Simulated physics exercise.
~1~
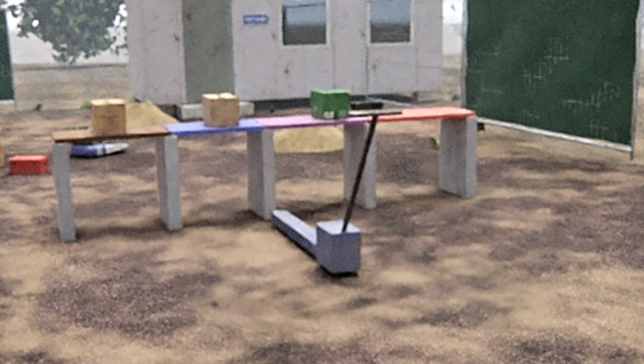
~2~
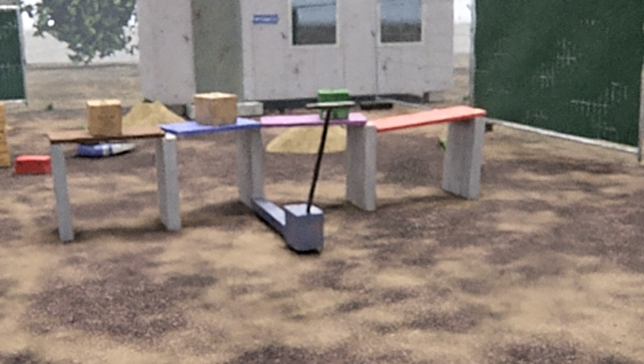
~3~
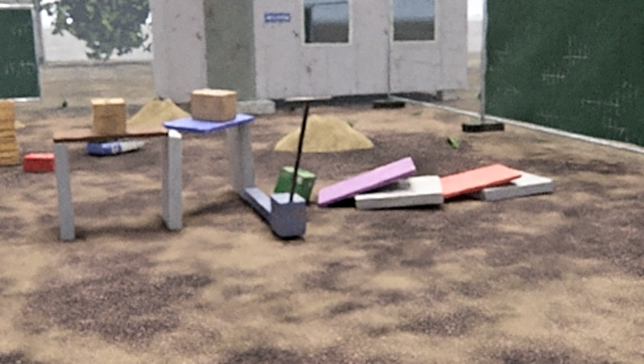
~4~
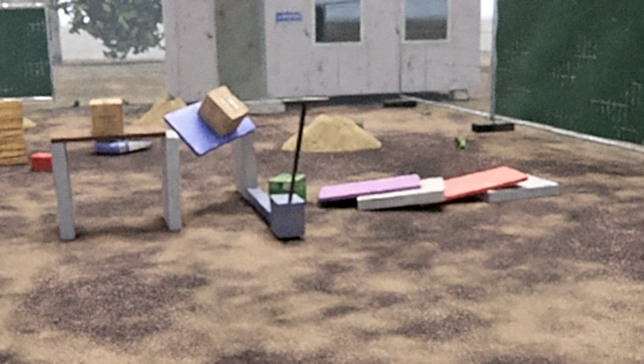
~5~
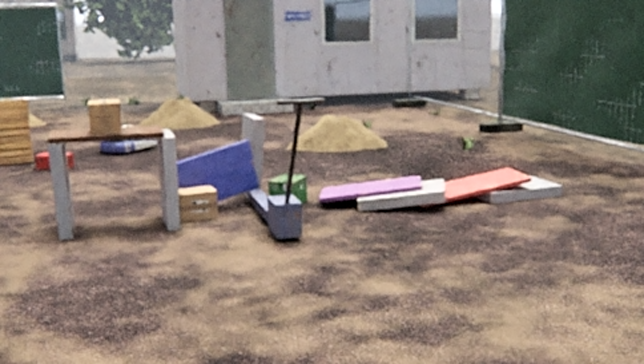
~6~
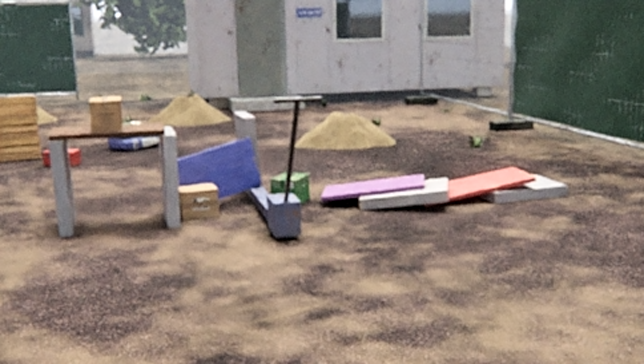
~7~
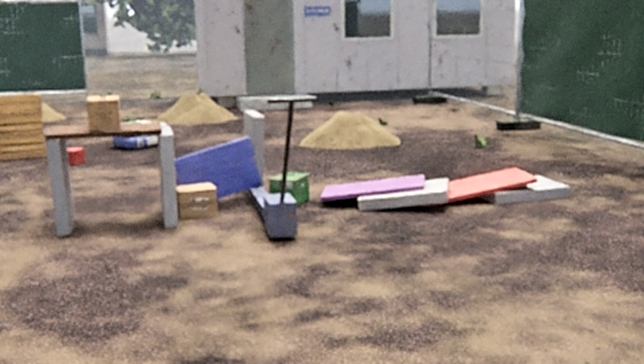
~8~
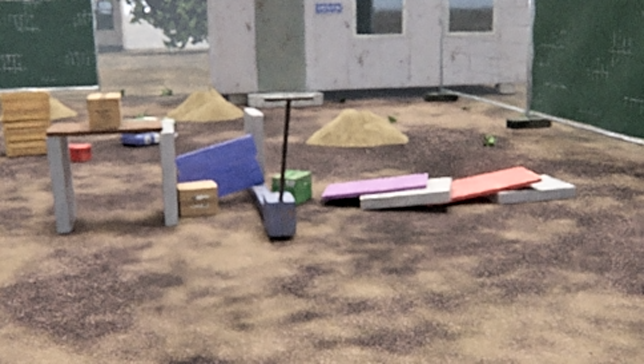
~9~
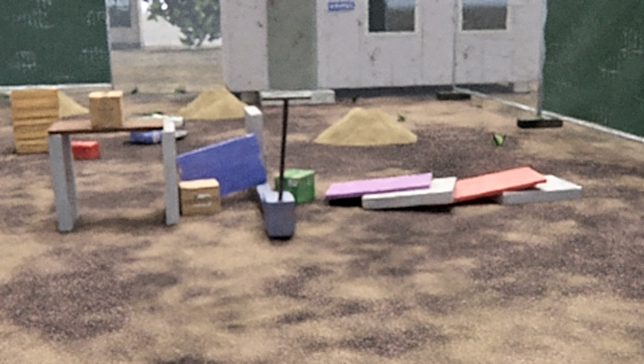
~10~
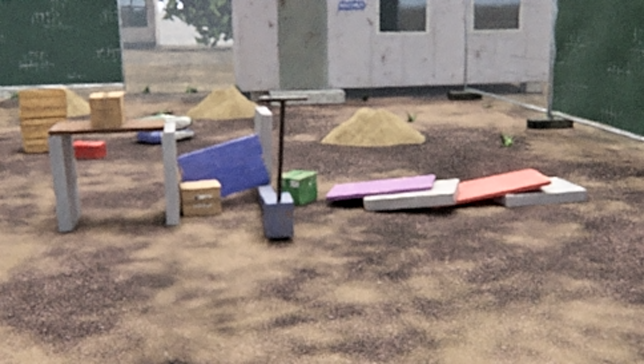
On a bare dirt yard before a pale cabin and green fence panels, seen from the front by a slowly drifting camera, brown, blue, purple and red boards form a low shelf on grey uprights. Wooden boxes sit toward the left and a green carton on the purple board. A narrow jack with a tall handle pushes back and left into the base of an upright. The purple and red boards collapse to the right, and the green carton tumbles down beside the jack. Then the blue board tips, dropping its box. Only the brown board stays up, its box still on top.
